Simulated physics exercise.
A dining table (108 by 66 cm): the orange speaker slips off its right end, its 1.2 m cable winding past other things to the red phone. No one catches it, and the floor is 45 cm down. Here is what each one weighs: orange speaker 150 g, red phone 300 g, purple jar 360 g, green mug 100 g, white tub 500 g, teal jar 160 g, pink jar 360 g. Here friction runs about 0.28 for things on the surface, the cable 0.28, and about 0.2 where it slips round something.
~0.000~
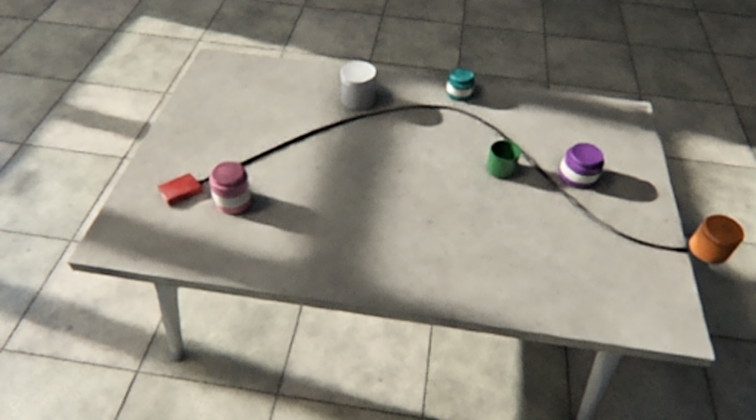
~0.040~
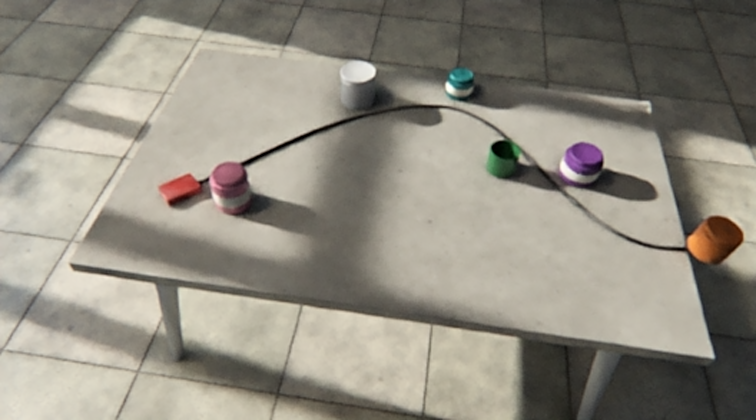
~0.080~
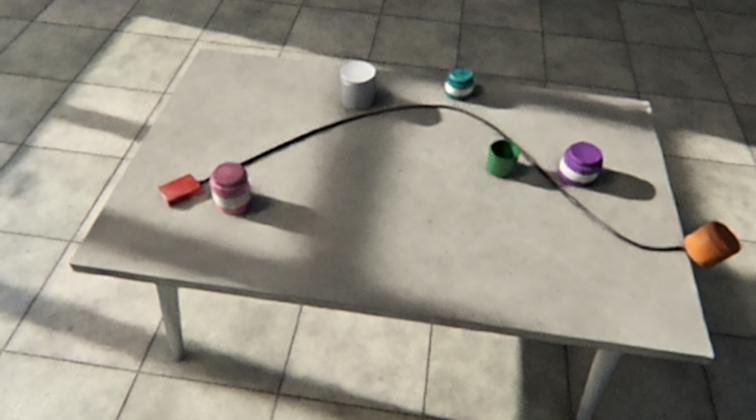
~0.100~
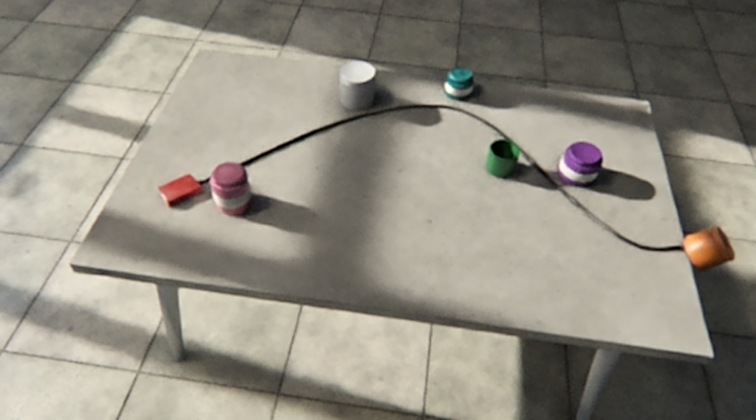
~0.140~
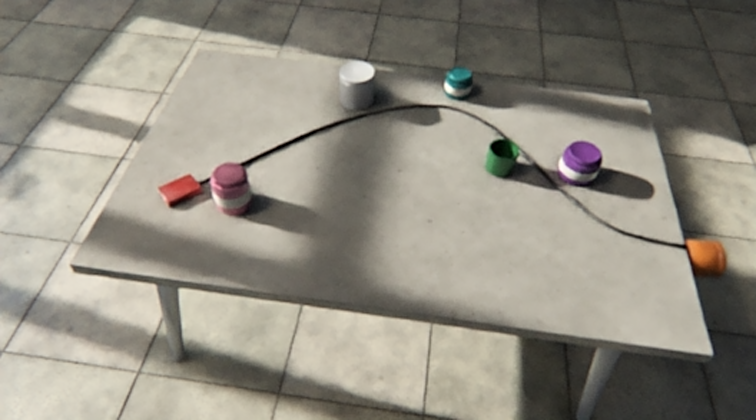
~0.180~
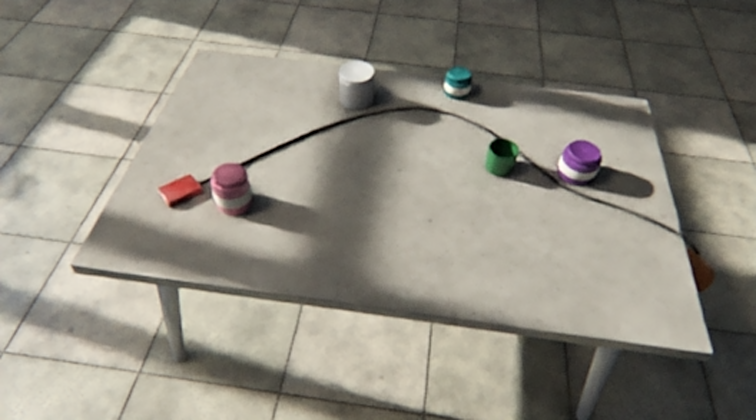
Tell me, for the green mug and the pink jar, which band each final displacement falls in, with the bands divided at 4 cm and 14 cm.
In the end the green mug goes a great distance. The pink jar scarcely stirs.
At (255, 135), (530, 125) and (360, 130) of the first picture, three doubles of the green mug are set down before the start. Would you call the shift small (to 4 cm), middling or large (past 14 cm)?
Slight, slight, then big.
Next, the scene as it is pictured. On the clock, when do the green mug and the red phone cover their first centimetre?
The green mug at 0.32 seconds and the red phone at 0.34 seconds.
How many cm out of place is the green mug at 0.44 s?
Green mug: Roughly 15 cm.
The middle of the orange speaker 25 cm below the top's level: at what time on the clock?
That comes at 0.32 seconds.
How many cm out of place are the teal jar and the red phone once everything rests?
The teal jar ends up around 0 cm from its start and the red phone around 6 cm.
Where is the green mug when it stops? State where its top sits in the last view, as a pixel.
Check near (522, 252) - that's where it comes to rest.
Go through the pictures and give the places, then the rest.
The first frame shows green mug (505, 150); pink jar (228, 172); cable runs through (625, 236) (537, 166) (454, 109) (350, 119).
The second frame shows orange speaker (724, 229); cable runs through (623, 236) (454, 108) (257, 156).
The third frame shows orange speaker (712, 245); cable runs through (621, 236) (453, 108) (257, 157).
The fourth frame shows orange speaker (709, 249); cable runs through (621, 236) (453, 108) (257, 157).
The fifth frame shows orange speaker (702, 259); cable runs through (624, 232) (453, 108) (257, 157).
The sixth frame shows green mug (504, 148); pink jar (229, 173); cable runs through (649, 219) (542, 170) (454, 114) (350, 119) (257, 157).
At 0.4 s, the cable's tail end at (221, 192); green mug 14 cm off its start, orange speaker over the edge, red phone 4 cm off its start.
At 0.7 s, the cable's tail end at (229, 188); green mug 25 cm off its start, pink jar 1 cm off its start, orange speaker over the edge.
At 0.9 s, the cable's tail end at (229, 188); green mug 26 cm off its start at (522, 252), pink jar 1 cm off its start at (234, 175), orange speaker over the edge.
At 1.2 s, the cable's tail end at (229, 188); green mug 26 cm off its start, pink jar 1 cm off its start, red phone 5 cm off its start.
At 2.4 s, the cable's tail end at (229, 188); green mug 26 cm off its start at (522, 252), pink jar 1 cm off its start at (234, 175), red phone 5 cm off its start at (209, 184), orange speaker over the edge.
